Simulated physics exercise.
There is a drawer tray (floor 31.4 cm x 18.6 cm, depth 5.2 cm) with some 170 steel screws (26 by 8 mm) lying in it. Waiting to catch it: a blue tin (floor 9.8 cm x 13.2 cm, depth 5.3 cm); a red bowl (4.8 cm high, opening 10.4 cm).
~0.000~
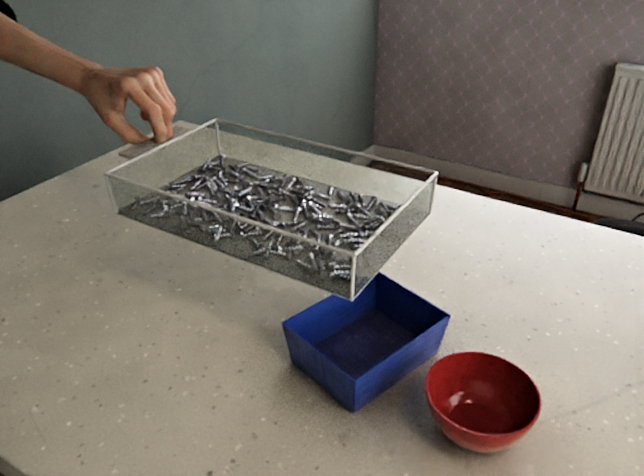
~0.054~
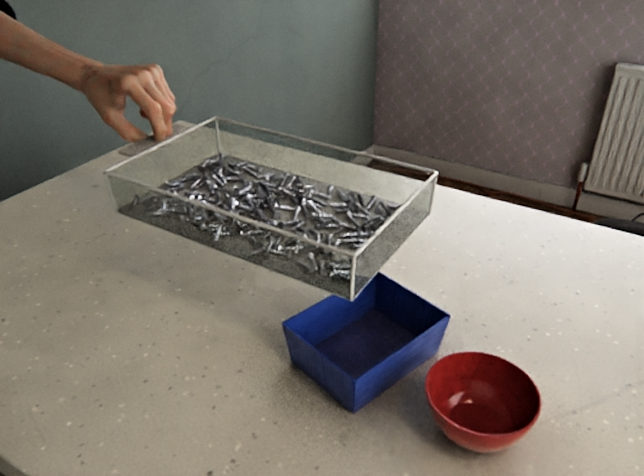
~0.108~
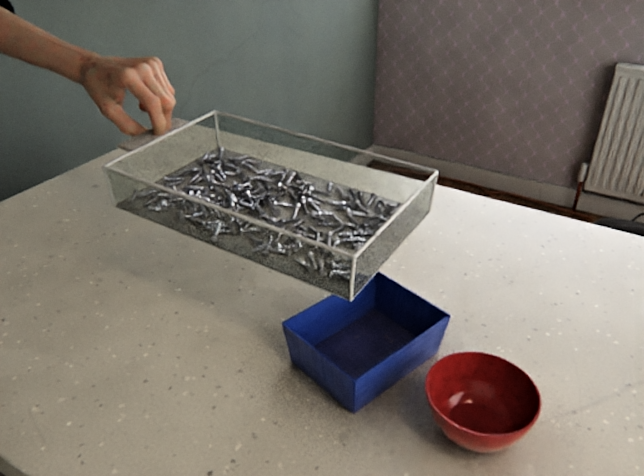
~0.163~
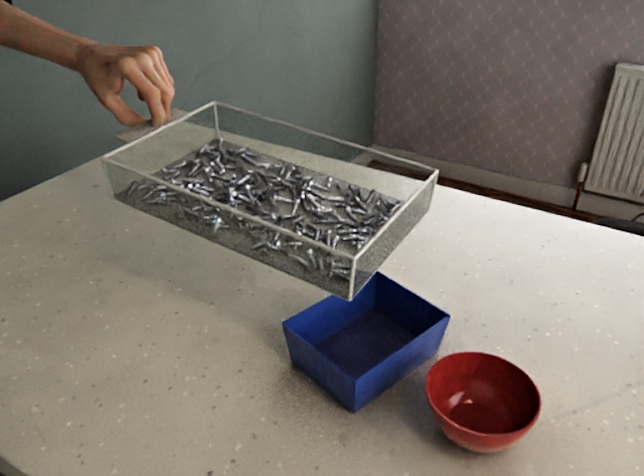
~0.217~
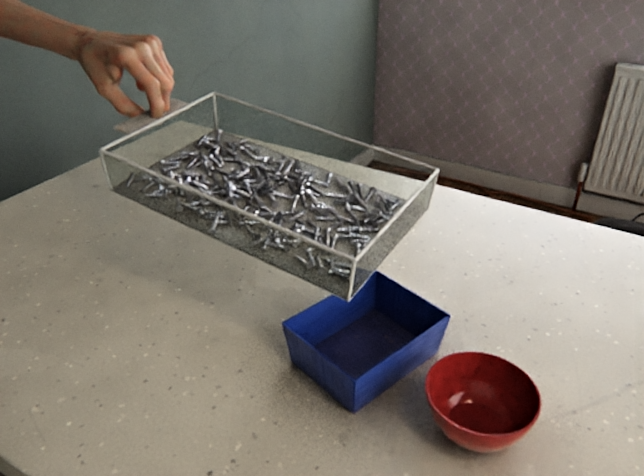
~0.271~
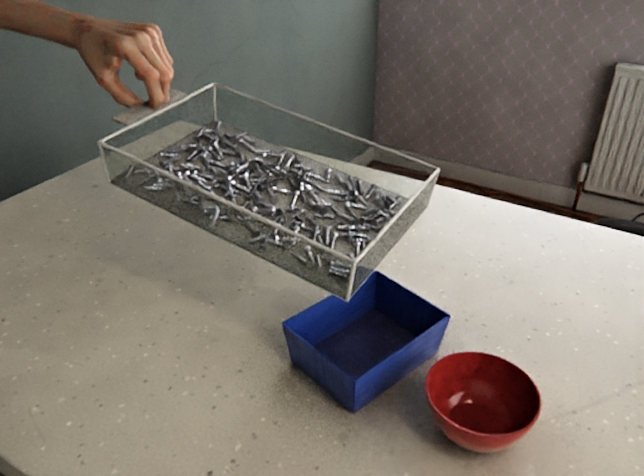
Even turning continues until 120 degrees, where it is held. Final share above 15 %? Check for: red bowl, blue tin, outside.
Red bowl: Not above, blue tin: Above, outside: Not above.
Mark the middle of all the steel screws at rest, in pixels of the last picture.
(365, 366), give or take.
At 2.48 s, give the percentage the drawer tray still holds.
Still roughly 75 percent of it.
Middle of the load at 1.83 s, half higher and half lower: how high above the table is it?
18 centimetres, roughly.
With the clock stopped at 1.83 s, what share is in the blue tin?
Around 0 % so far.
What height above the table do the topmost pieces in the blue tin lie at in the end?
Some 4.5 cm.
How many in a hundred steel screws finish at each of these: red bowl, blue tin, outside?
Red bowl 0, blue tin 100, outside 0.
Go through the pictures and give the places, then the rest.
In the first frame, drawer tray at (215, 214); tilt 0 degrees; leading edge at (400, 210); middle of the load at (274, 212); blue tin at (367, 319); red bowl at (482, 391).
In the second frame, drawer tray at (215, 213); tilt 1 degrees; leading edge at (400, 210); middle of the load at (274, 211).
In the third frame, drawer tray at (215, 211); tilt 2 degrees; leading edge at (400, 210); middle of the load at (273, 208).
In the fourth frame, drawer tray at (215, 207); tilt 4 degrees; low side front right; leading edge at (401, 210); middle of the load at (273, 203).
In the fifth frame, drawer tray at (214, 204); tilt 7 degrees; low side front right; leading edge at (401, 210); middle of the load at (272, 199).
In the sixth frame, drawer tray at (214, 200); tilt 9 degrees; low side front right; leading edge at (401, 211); middle of the load at (271, 194); blue tin at (367, 319); red bowl at (482, 391). It turns about 40 degrees a second.
After 1.12 s, tilt 45 degrees; drawer tray 100 %; middle of all pieces near (331, 211).
Then, at 1.83 s, tilt 75 degrees; drawer tray 100 %; middle of all pieces near (346, 213).
After 2.48 s, tilt 102 degrees; blue tin 20 %, drawer tray 75 %, in the air 5 %; middle of all pieces near (359, 260).
After 3.10 s, tilt 120 degrees; blue tin 100 %; middle of all pieces near (365, 362).
By 3.5 s all is still; blue tin 100 %, drawer tray 0 %, outside 0 %, red bowl 0 %.
